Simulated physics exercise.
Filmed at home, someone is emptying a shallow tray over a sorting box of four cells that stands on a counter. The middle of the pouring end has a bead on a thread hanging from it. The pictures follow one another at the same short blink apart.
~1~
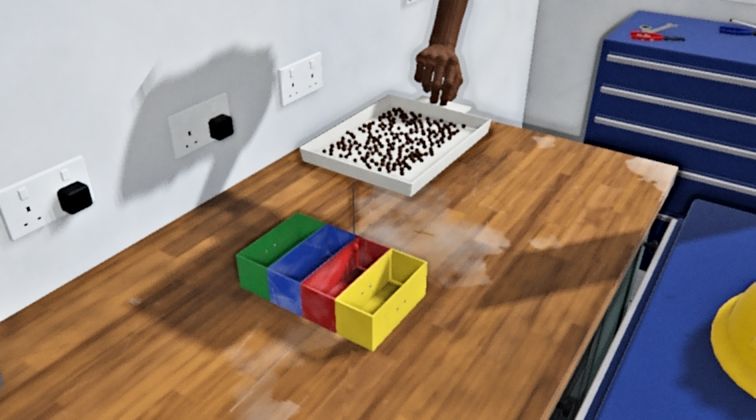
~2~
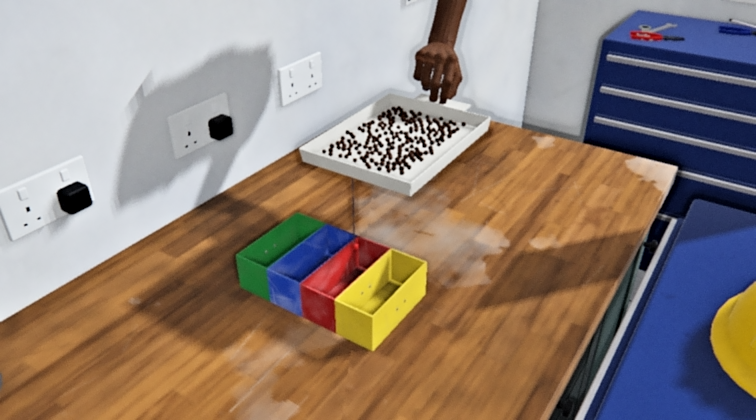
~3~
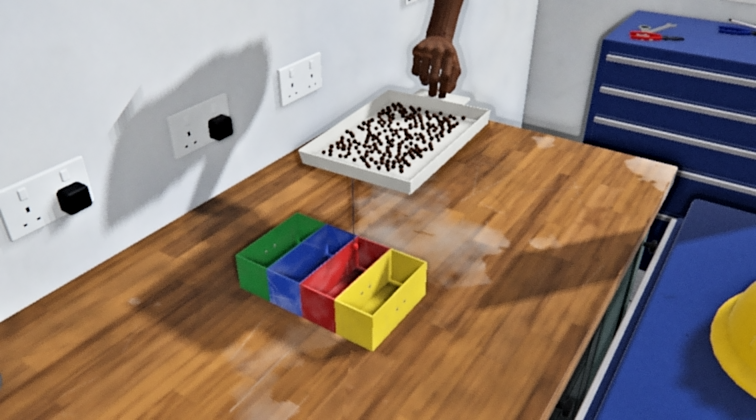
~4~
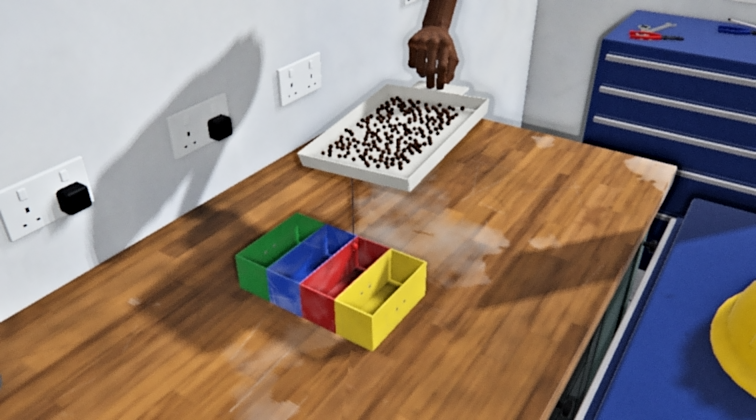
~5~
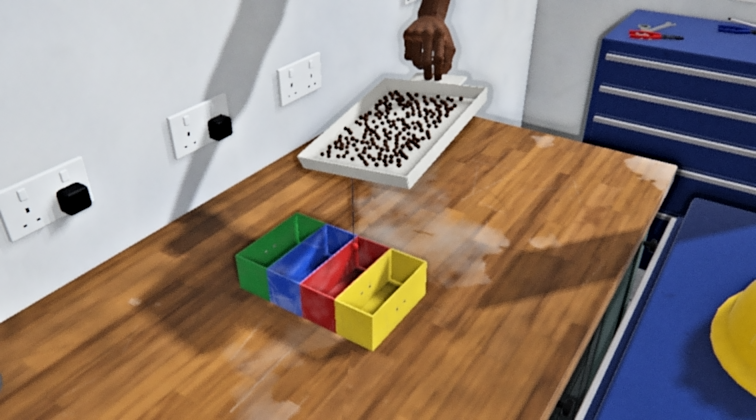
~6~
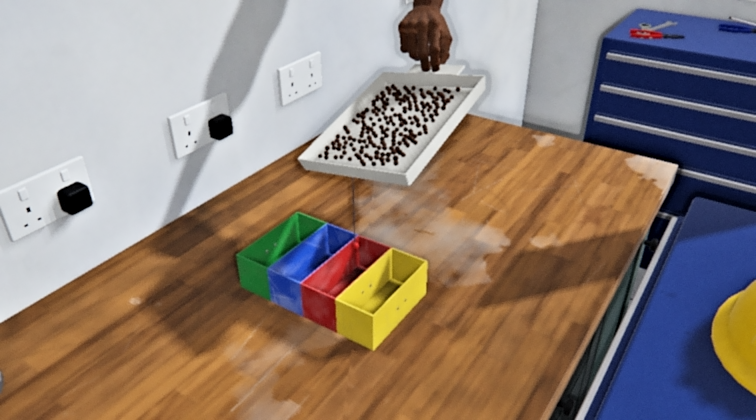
A dark-skinned hand at the far edge of a wooden counter slowly raises the back of a shallow white tray, while the camera looks down steadily from above. The tray holds scattered small dark berries, and in front of it sits a sorting box with green, blue, red and yellow cells, left to right. The tray tilts gradually toward its near left corner, and the berries shift slightly within it.
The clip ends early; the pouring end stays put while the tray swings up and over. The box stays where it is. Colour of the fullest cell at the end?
Blue.
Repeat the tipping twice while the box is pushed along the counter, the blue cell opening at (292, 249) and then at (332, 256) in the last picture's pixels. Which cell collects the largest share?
That blue cell, then the cell in green.
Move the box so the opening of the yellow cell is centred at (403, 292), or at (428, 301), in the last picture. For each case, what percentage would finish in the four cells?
Some 100 and then some 40 per cent.
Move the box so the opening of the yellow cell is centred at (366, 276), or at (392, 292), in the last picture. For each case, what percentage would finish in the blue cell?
It comes to near 100 per cent the first time and near 10 per cent the second time.
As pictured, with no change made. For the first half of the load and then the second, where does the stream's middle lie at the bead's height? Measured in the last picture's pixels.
The early half goes through (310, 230), the late half through (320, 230).
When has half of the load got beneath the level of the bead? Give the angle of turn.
I'd put it at about 110 degrees.
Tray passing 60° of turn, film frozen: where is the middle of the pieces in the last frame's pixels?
I'd mark the middle close to (329, 148).
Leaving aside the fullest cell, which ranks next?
Rank 2: Green.
Soon, tray tipped steeply; nearly all on the tray; a stray few in the green cell; a stray few falling or outside the box.
A while on, tray tipped right over; nearly all on the tray; a small part in the green cell; a stray few in the blue cell; a stray few falling or outside the box.
Towards the end, tray tipped past a quarter turn; about two thirds in the blue cell; about a third in the green cell.
Finally, tray tipped past a quarter turn; about two thirds in the blue cell; about a third in the green cell; none in the yellow cell; none in the red cell.
